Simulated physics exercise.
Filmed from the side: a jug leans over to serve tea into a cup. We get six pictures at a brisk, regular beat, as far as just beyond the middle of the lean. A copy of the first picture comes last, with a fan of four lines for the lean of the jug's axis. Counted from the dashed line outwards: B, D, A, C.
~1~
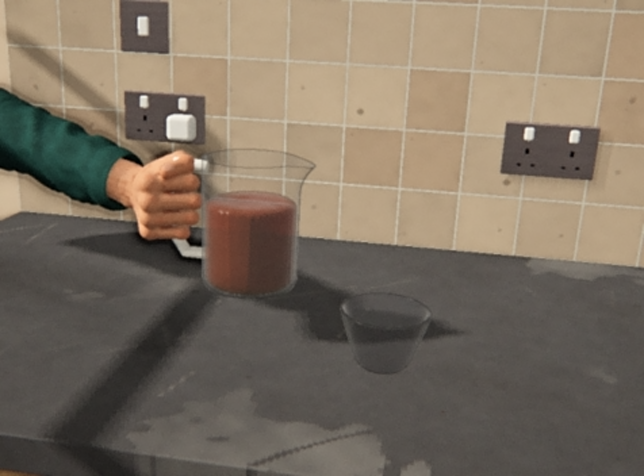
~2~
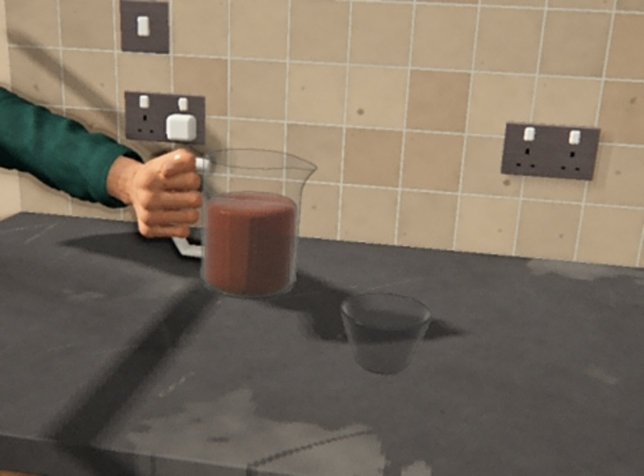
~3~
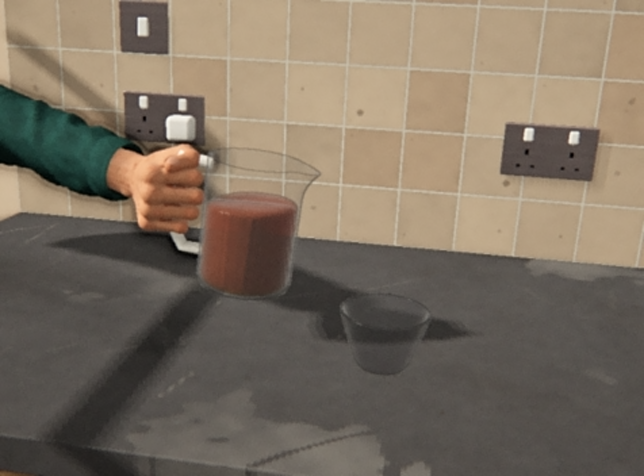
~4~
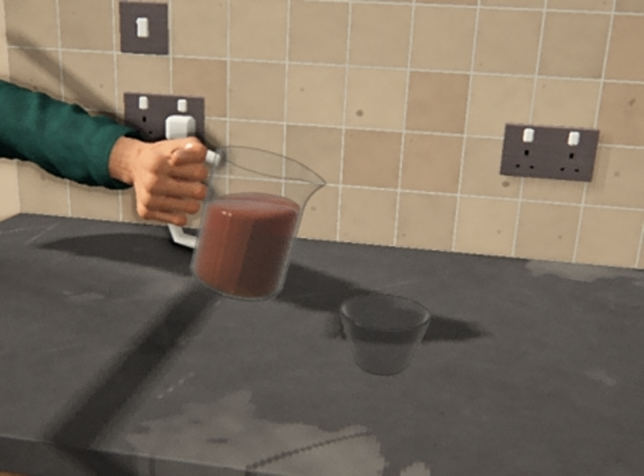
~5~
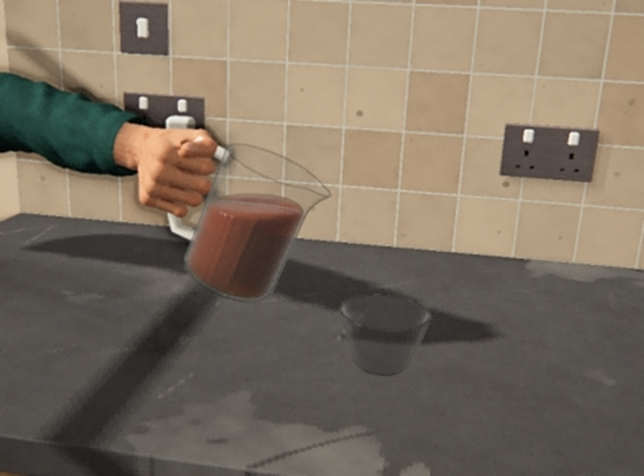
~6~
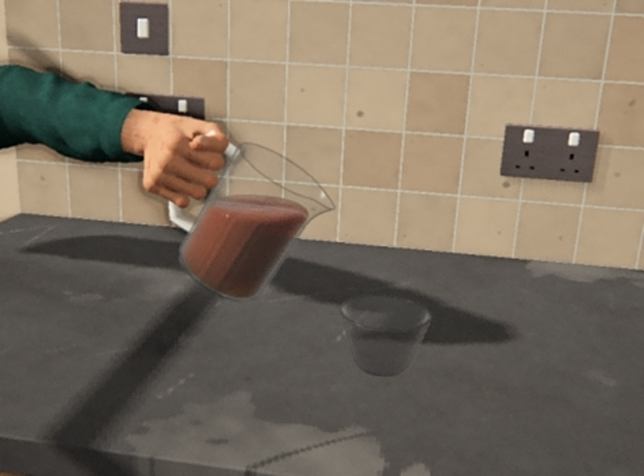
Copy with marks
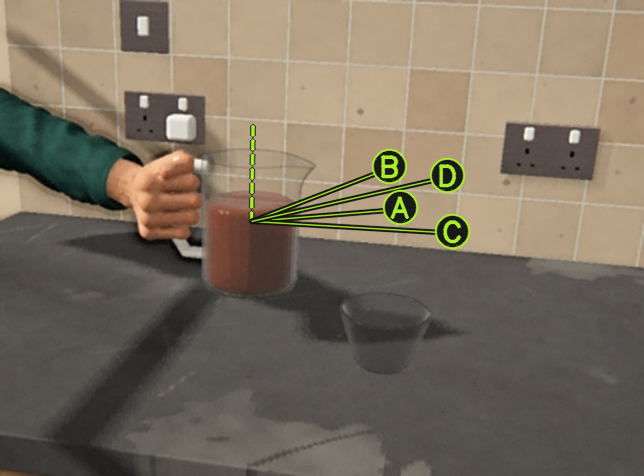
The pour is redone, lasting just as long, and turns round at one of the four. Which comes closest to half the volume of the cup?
The answer is line B.
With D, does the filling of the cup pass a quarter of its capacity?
Yes, it does.
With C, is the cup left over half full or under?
Over.
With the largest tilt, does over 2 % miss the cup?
Yes.
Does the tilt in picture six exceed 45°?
No.
On the marked copy, A at (383, 210); B at (374, 174); C at (435, 232); D at (431, 180).
With A, the cup ends with about 78 % of what it can hold; 22 % of the tea is spilt.
With B, the cup ends with about 50 % of what it can hold; 4 % of the tea is spilt.
With C, the cup ends with about 85 % of what it can hold; 32 % of the tea is spilt.
With D, the cup ends with about 61 % of what it can hold; 14 % of the tea is spilt.
